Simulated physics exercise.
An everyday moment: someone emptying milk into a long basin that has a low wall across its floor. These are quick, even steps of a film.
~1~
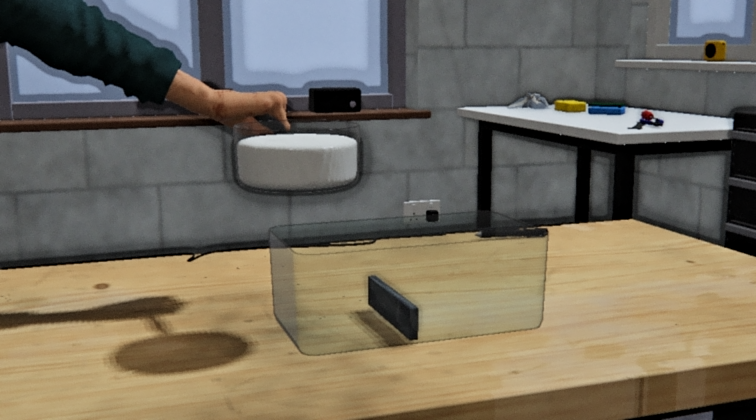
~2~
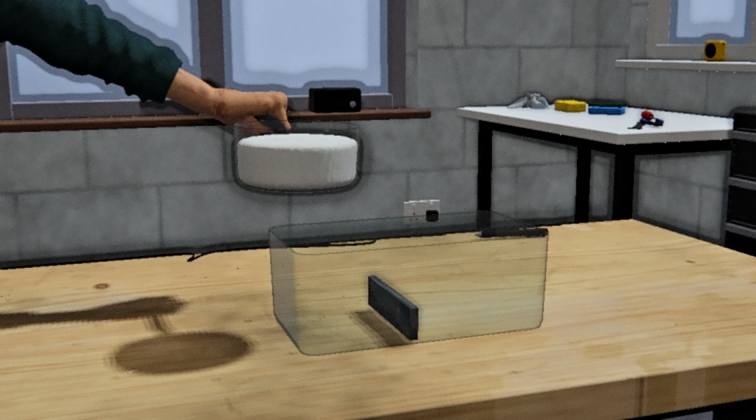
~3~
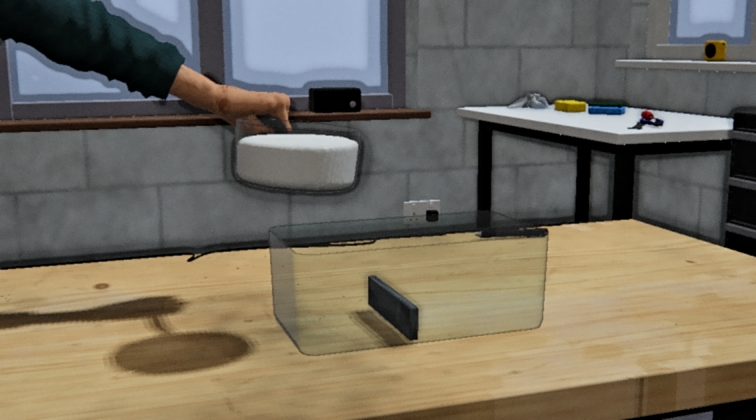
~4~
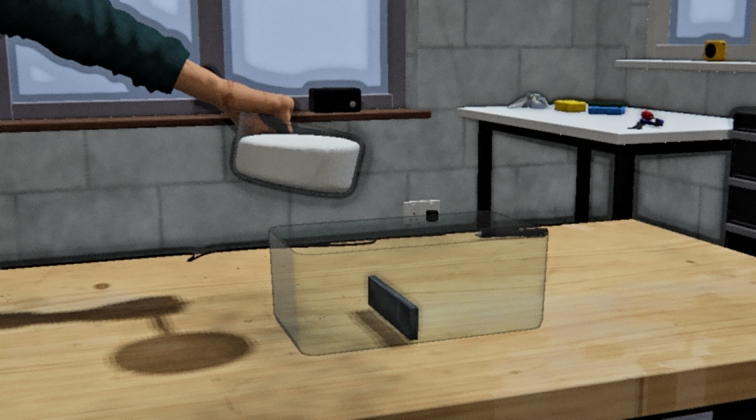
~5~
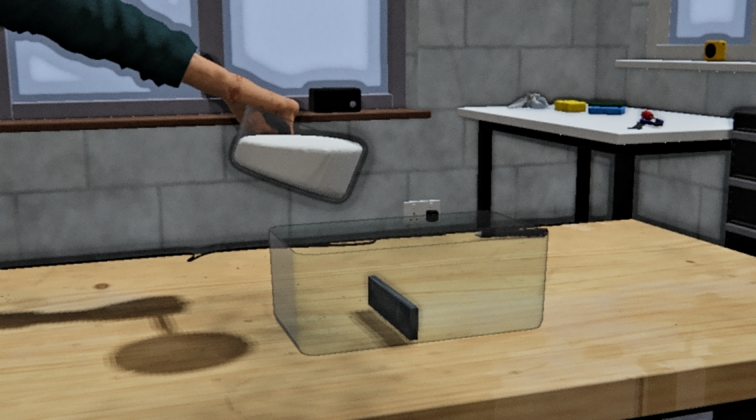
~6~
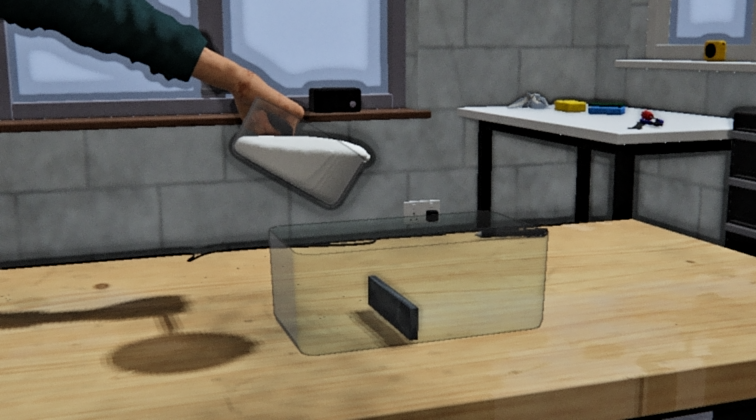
The clip shows a hand holding a round white container above a clear basin with a low dark wall inside, on a wooden table. The container starts nearly level, then tilts steadily further down to the right.
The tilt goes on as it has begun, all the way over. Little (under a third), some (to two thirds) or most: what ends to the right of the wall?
The share right of the wall is between a third and two thirds.
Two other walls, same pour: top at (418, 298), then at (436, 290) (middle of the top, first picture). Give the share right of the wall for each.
Near 20 % and 10 %.
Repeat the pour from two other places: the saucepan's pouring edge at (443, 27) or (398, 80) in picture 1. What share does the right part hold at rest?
First some 70, then 90 per cent.
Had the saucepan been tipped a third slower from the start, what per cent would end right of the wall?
It comes to 60 per cent or so.
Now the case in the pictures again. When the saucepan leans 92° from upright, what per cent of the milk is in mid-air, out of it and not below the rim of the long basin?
About 25 per cent.
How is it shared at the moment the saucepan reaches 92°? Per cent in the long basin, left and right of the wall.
The left part 15 per cent, the right part 35.
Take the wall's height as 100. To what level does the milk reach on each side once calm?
Near 40 on the left, 30 on the right.
A moment on, the saucepan is tipped on its side and 24 per cent is still to pour, 15 is left of the wall and 34 right of it.
Next, the saucepan is tipped right over and 4 per cent is still to pour, 42 is left of the wall and 51 right of it.
Then the saucepan is tipped right over and 0 per cent is still to pour, 47 is left of the wall and 51 right of it.
Later the saucepan is tipped right over and 0 per cent is still to pour, 48 is left of the wall and 51 right of it.
Finally, 48 per cent lies left of the wall, 51 right of it and 1 outside.
